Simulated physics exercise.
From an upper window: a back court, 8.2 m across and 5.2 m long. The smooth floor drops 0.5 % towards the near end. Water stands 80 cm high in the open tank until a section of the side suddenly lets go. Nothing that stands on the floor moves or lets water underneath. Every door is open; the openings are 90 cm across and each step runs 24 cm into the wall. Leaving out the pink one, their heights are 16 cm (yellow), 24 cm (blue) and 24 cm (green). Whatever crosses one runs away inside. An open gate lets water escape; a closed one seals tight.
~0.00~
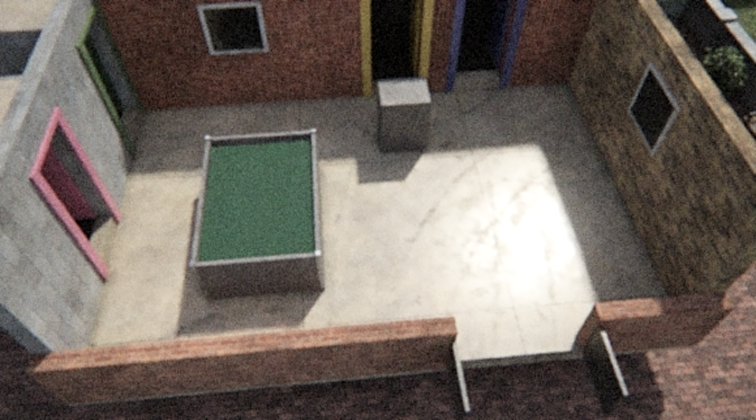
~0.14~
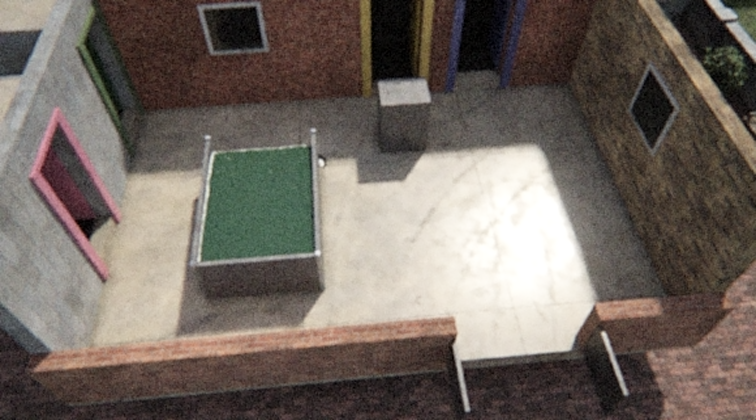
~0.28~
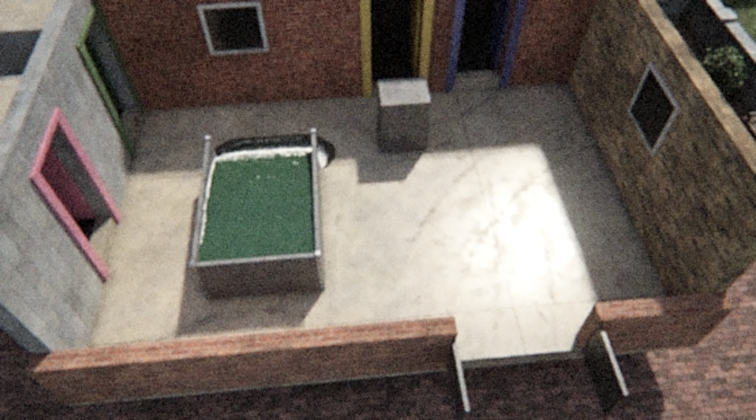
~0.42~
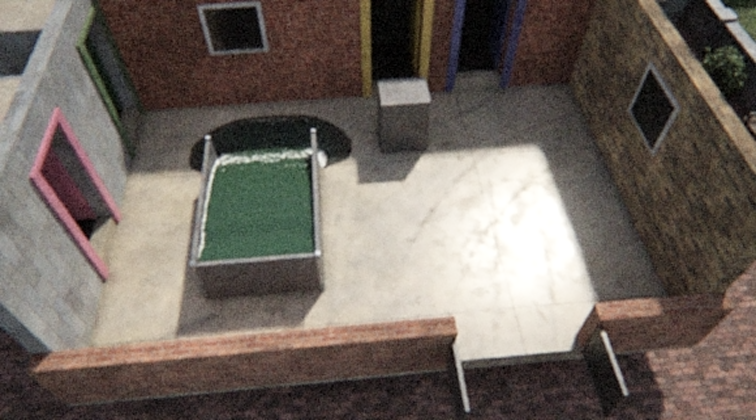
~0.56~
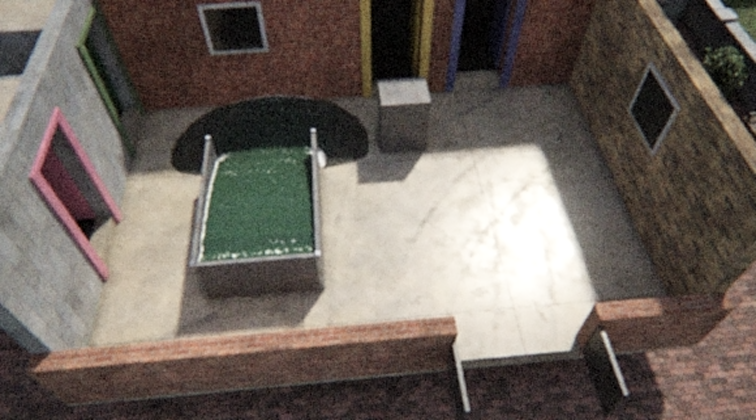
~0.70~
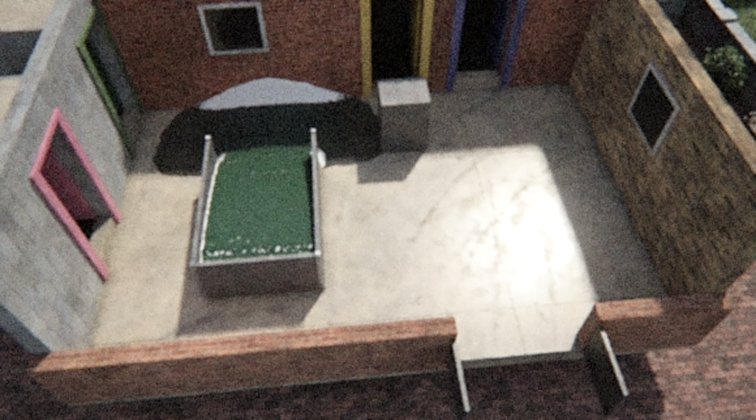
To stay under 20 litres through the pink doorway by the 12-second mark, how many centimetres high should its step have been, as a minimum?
About 6 cm.
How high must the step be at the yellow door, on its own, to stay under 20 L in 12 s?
Roughly 10.0 cm at yellow.
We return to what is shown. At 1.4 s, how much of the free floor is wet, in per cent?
Near 20 per cent is wet.
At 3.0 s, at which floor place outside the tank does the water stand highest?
At about (141, 123).
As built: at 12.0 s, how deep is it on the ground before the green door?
Roughly 5.5 cm deep.
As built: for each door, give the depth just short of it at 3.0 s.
Depths in cm: Pink 5, yellow 13, blue 15, green 36.
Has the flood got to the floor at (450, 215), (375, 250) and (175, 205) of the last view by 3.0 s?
In that order: Dry, still dry, flooded.
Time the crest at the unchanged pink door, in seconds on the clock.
Near 9.5 s.
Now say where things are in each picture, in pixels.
In the first frame, the open tank at (260, 195) is whole and still, 80 cm deep; the pink door at (85, 206) is dry.
In the second frame, water pours out on the far side and has run 0.3 m, to a hidden place; about 11 cm deep outside, 80 cm at the back.
In the third frame, water pours out on the far side and has run 0.8 m, to a hidden place; about 13 cm deep outside, 80 cm at the back.
In the fourth frame, water pours out on the far side and has run 1.4 m, to (259, 119); about 11 cm deep outside, 80 cm at the back.
In the fifth frame, water pours out on the far side and has run 1.8 m, to (316, 100); about 9 cm deep outside, 73 cm at the back.
In the sixth frame, water pours out on the far side and has run 1.9 m, to (351, 98); about 9 cm deep outside, 66 cm at the back; 1.7 m in a straight line remain to the pink door at (85, 206).
After 1.4 s water covers 20 % of the floor, deepest (52 cm) near (269, 108); it has not reached the pink door.
After 3.0 s water covers 50 % of the floor, deepest (37 cm) near (141, 123); 5 cm at the pink door, 0 litres in over its 22 cm step.
After 12.0 s water covers 95 % of the floor, deepest (10 cm) near (637, 327); 6 cm at the pink door, 0 litres in over its 22 cm step.
At the pink door as built, the water arrived by 2.5 s and peaked near 10 cm at 9.4 s.
Run again over the same 12 s with other heights there, 40 litres in over 4.5 cm, 10 litres over 7 cm. The limit of 20 litres is kept from about 6 cm up.
